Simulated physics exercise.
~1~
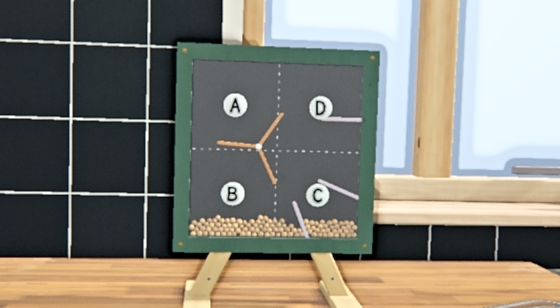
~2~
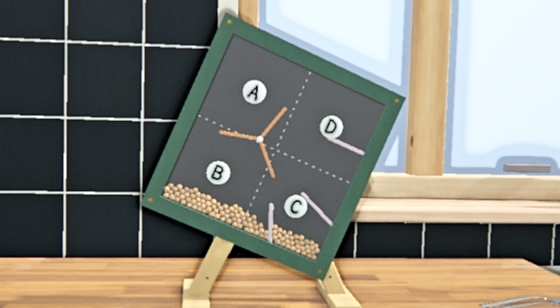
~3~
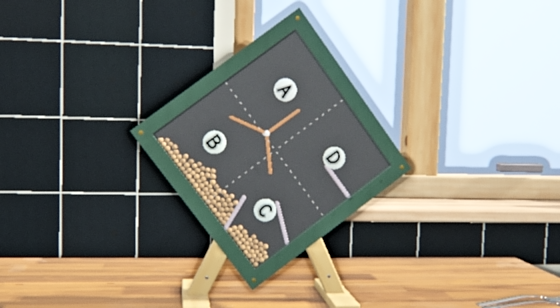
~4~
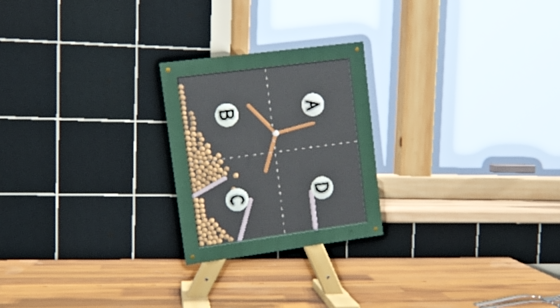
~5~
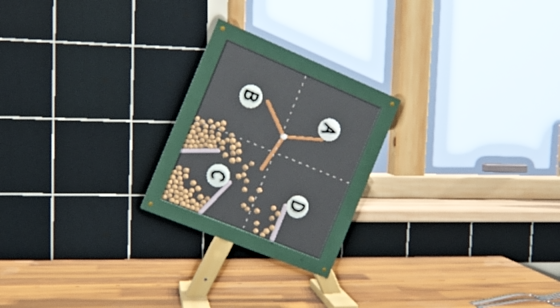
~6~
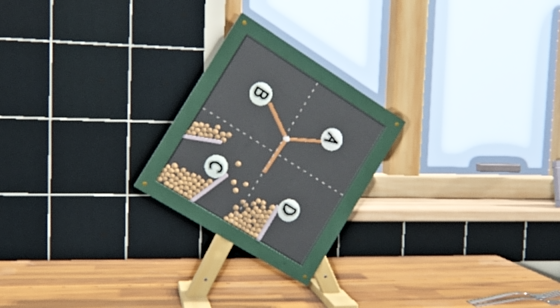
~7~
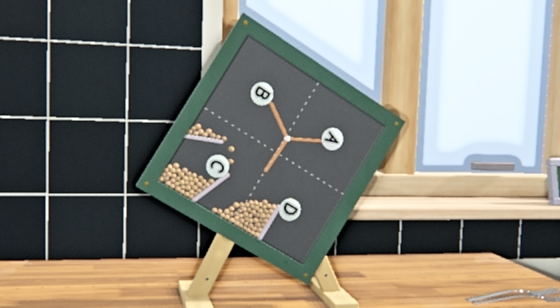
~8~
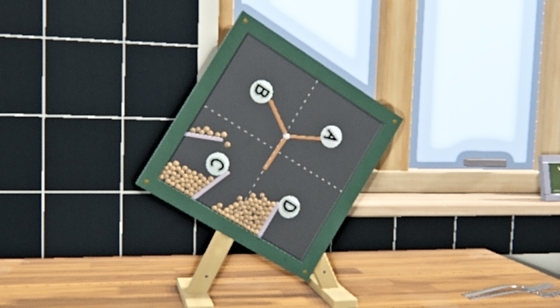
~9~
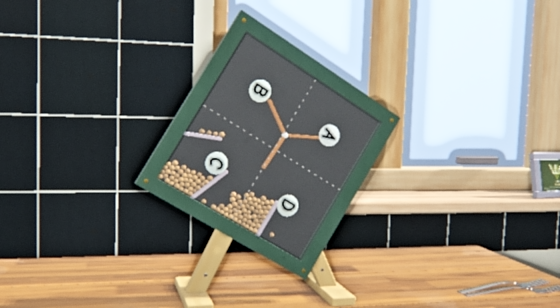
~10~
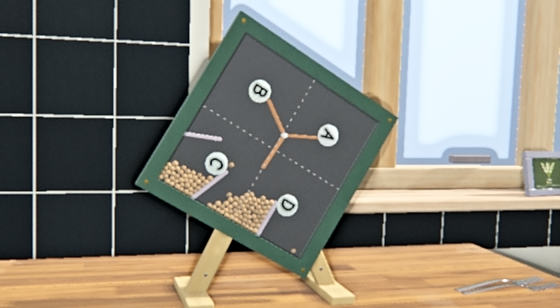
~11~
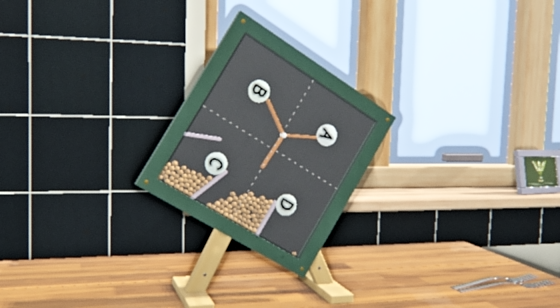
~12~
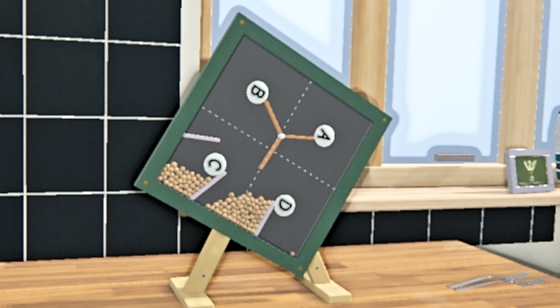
The green-framed box turns clockwise and stops tilted, its beads settled in quarters C and D.
